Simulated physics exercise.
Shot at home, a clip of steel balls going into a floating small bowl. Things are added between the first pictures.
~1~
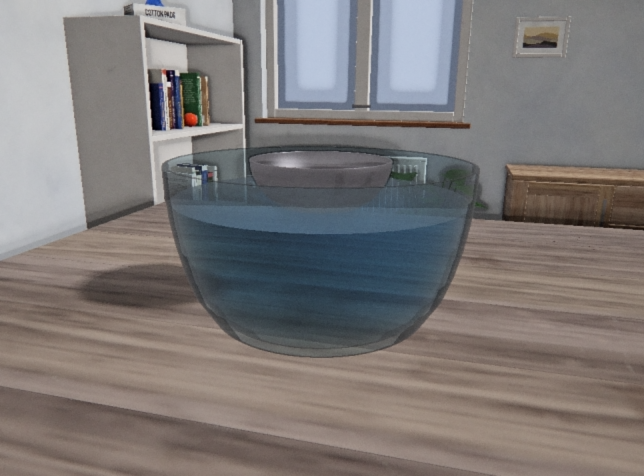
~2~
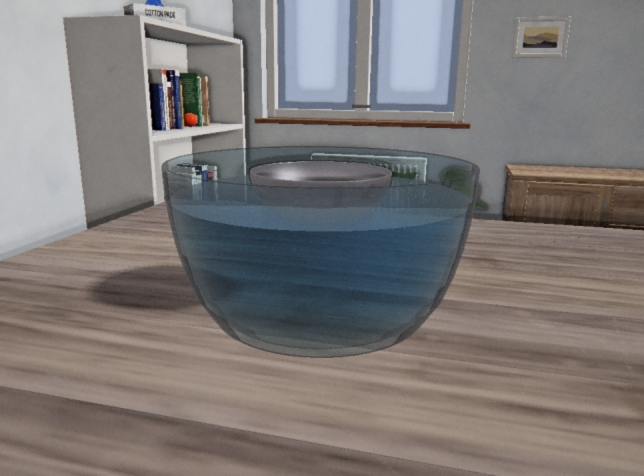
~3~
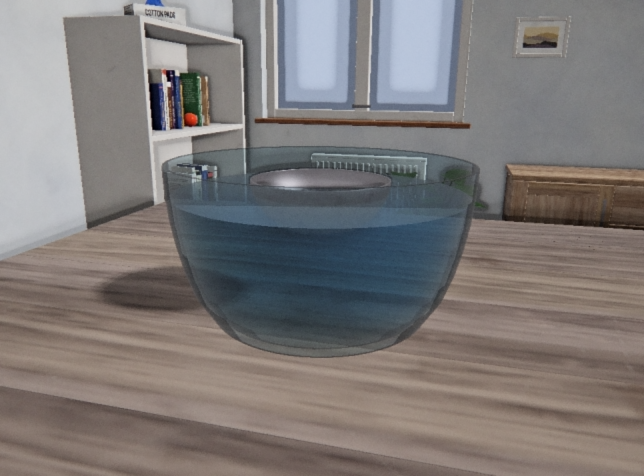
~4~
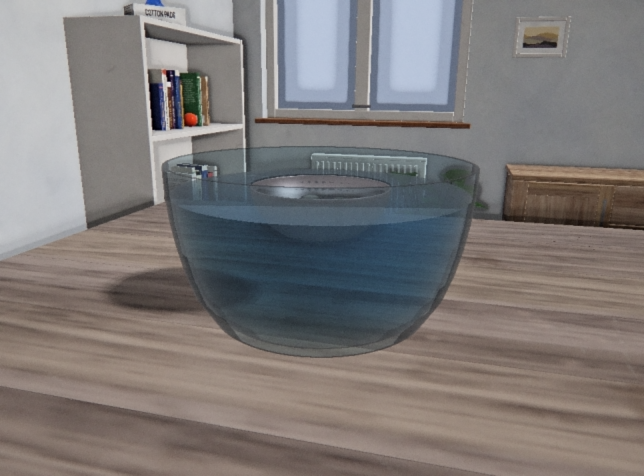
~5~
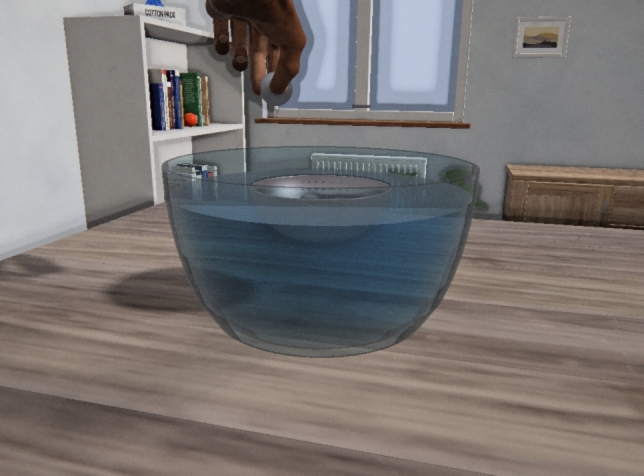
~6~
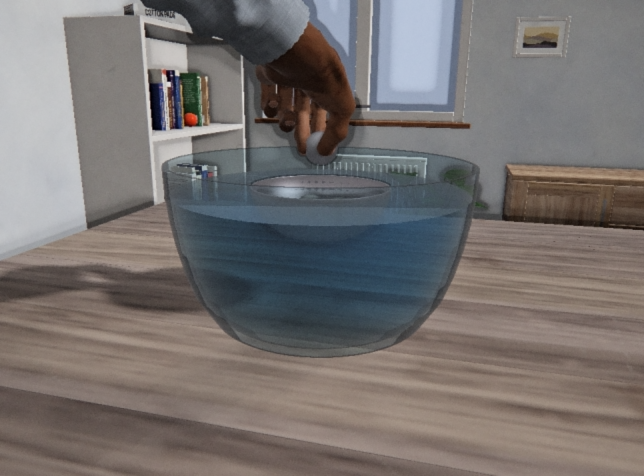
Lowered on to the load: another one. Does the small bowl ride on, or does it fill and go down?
The small bowl fills and goes down.
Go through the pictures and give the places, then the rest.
Small bowl (321, 161) empty; most of its side above the surface, in the first frame.
Small bowl (321, 172) with one aboard; about half of its side above the surface, in the second frame.
Small bowl (321, 180) with two aboard; about a third of its side above the surface, in the third frame.
Small bowl (321, 188) with three aboard; hardly any of its side above the surface, in the fourth frame.
Small bowl (321, 188) with three aboard; hardly any of its side above the surface; the next steel ball in the hand at (276, 89), in the fifth frame.
Small bowl (321, 188) with three aboard; hardly any of its side above the surface; the next steel ball in the hand at (321, 148), in the sixth frame.
A moment on, the steel ball is in and the small bowl dips.
Further on, water pours in over its edge.
When it is over, the small bowl lies on the bottom with its load.
